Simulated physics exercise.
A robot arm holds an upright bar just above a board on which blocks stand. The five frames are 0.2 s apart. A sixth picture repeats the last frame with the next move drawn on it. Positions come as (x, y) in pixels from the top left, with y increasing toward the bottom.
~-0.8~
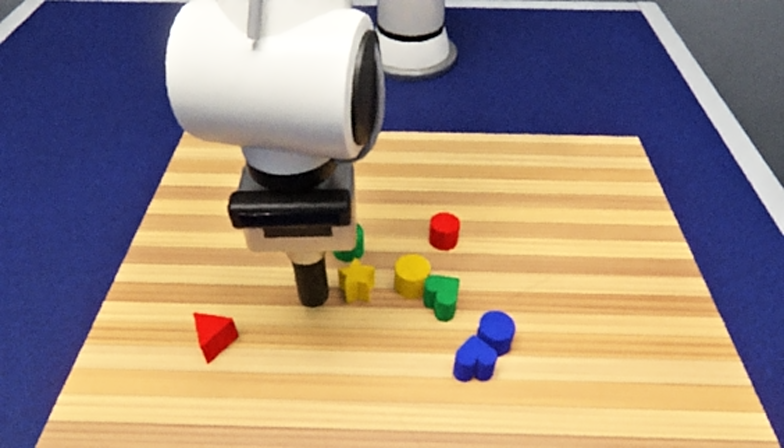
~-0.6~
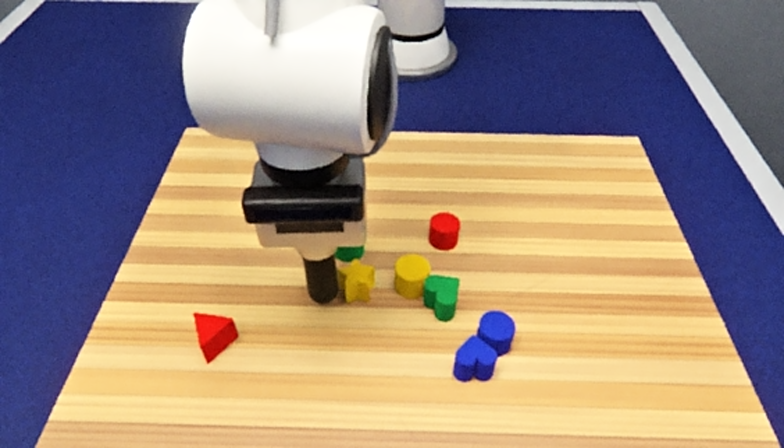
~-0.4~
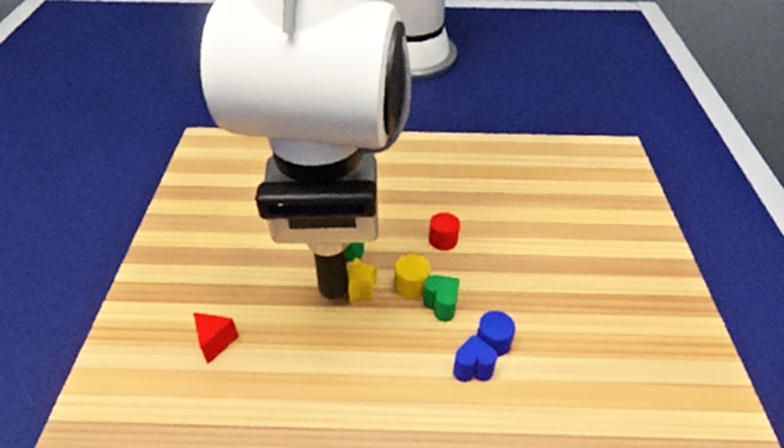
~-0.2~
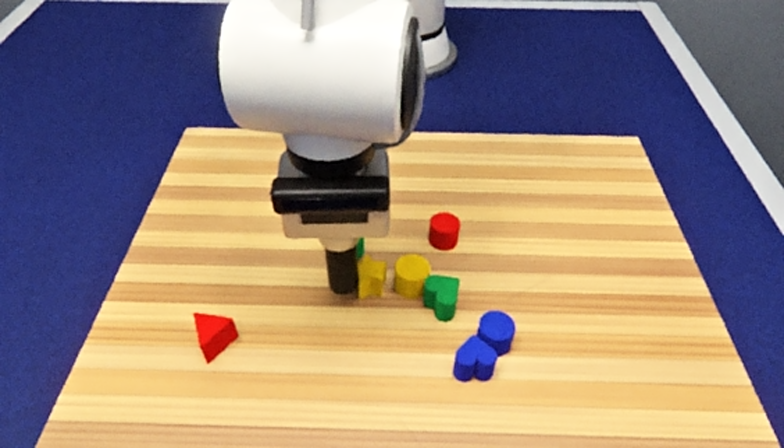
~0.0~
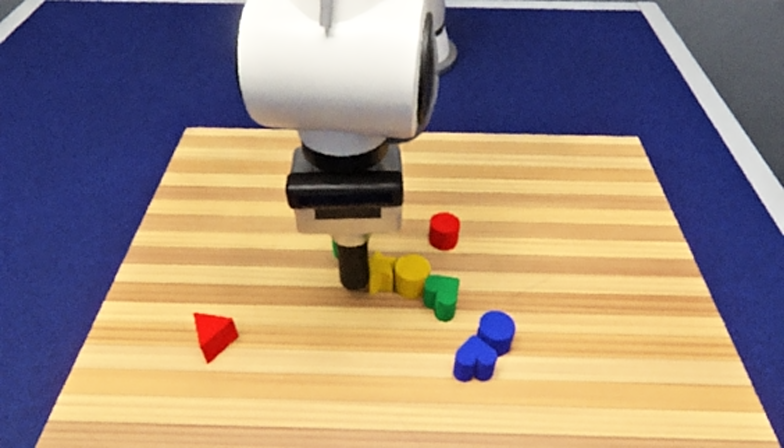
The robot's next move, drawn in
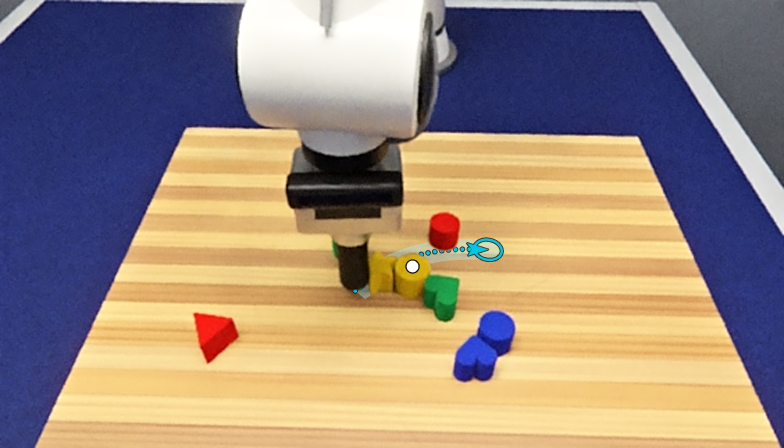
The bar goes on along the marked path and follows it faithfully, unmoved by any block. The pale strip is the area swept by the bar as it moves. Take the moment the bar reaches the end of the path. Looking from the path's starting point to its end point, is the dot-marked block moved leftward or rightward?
Rightward.
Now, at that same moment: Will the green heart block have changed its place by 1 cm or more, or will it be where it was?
The block in question stays where it was by the end.
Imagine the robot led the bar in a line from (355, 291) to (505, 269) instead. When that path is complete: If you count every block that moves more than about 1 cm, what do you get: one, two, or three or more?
A pair of blocks is moved.
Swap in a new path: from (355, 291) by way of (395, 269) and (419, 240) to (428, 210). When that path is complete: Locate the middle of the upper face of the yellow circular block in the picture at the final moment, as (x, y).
I'd expect the centre of its top face to be at (460, 257).
Path on the board, from (355, 291) by way of (394, 265) and (439, 251) to (488, 250); the dot is on the yellow circular block.
The first path, step by step. One third of the way, bar at (395, 254); yellow star block at (423, 243), turned 25° clockwise; yellow circular block at (448, 259).
Two thirds of the way, bar at (441, 240); yellow star block at (468, 233), turned 30° clockwise; yellow circular block at (466, 260); red circular block at (470, 210).
At the end, bar at (490, 239); green circular block in place; yellow star block at (518, 233), turned 30° clockwise; yellow circular block at (466, 260); green heart block in place; red circular block at (472, 210).
